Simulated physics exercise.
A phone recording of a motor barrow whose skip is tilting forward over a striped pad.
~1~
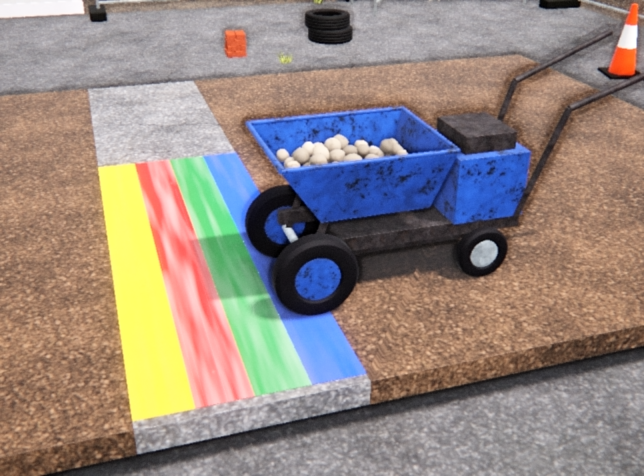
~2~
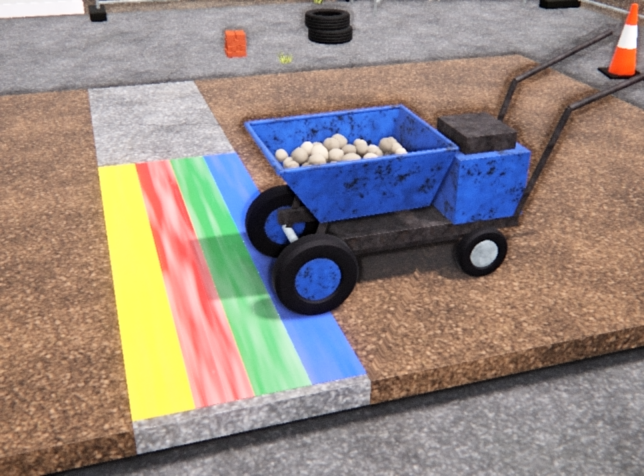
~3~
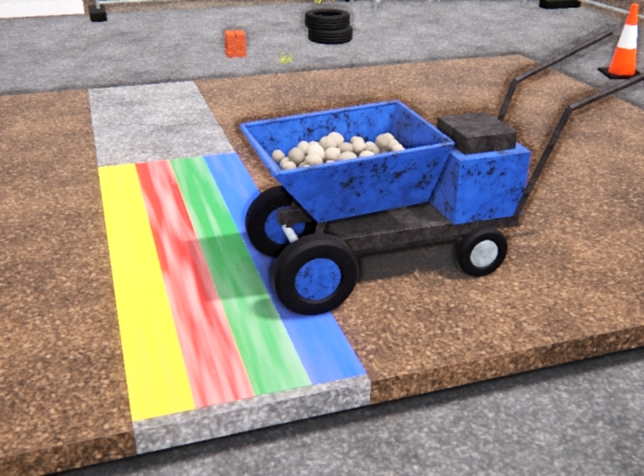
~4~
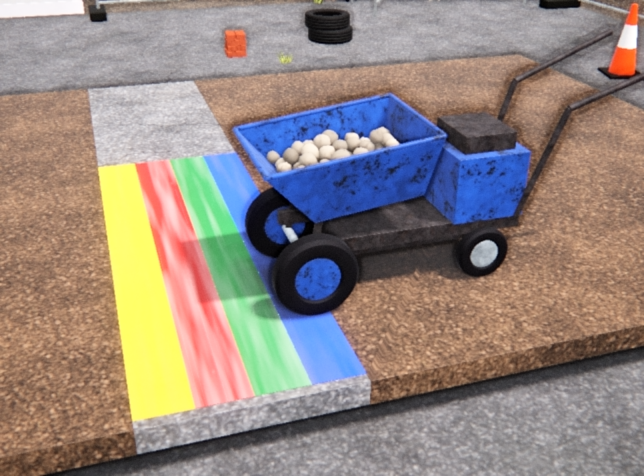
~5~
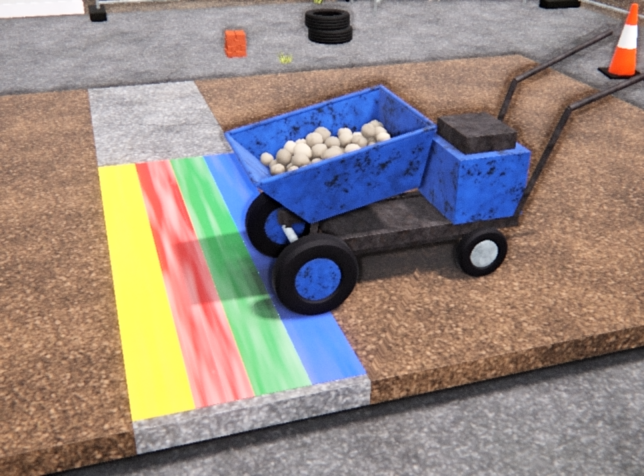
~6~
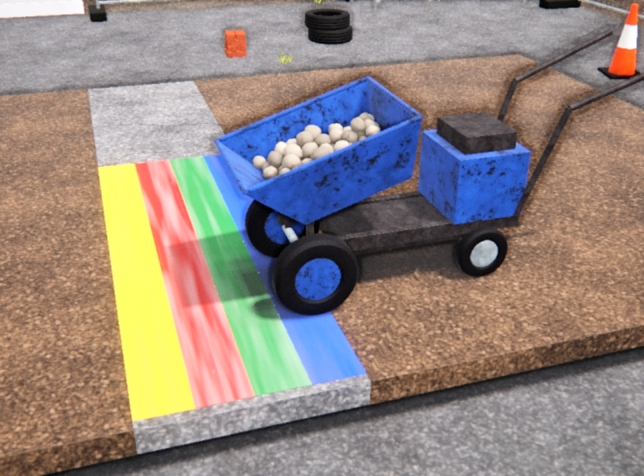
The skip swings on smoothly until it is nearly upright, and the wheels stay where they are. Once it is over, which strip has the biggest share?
Biggest share: The yellow strip.
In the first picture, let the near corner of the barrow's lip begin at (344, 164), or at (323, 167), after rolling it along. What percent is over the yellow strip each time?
20 per cent, then 30 per cent.
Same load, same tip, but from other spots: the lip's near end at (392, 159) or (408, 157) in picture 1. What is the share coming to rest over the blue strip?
That comes to some 20 in a hundred for the first try and some 40 in a hundred for the second.
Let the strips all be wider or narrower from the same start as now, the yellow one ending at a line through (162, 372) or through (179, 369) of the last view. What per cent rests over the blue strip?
The first gives 0 %, the second 0 %.
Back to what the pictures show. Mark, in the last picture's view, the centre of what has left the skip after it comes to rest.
It settles centred around (141, 302).
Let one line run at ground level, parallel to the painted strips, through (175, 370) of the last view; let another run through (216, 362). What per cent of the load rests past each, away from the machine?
70 and 90 in a hundred.
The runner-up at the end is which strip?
The second place goes to the red one.
Soon after the last picture, skip tipped steeply; all in the skip.
A little later, skip tipped right over; most in the skip; a stray few over the red strip; about a quarter over the yellow strip; a stray few off the paint.
Later still, skip tipped right over; a small part in the skip; a small part over the red strip; about half over the yellow strip; about a quarter off the paint.
At rest, skip tipped right over; a small part in the skip; none over the blue strip; none over the green strip; about a quarter over the red strip; about half over the yellow strip; about a quarter off the paint.
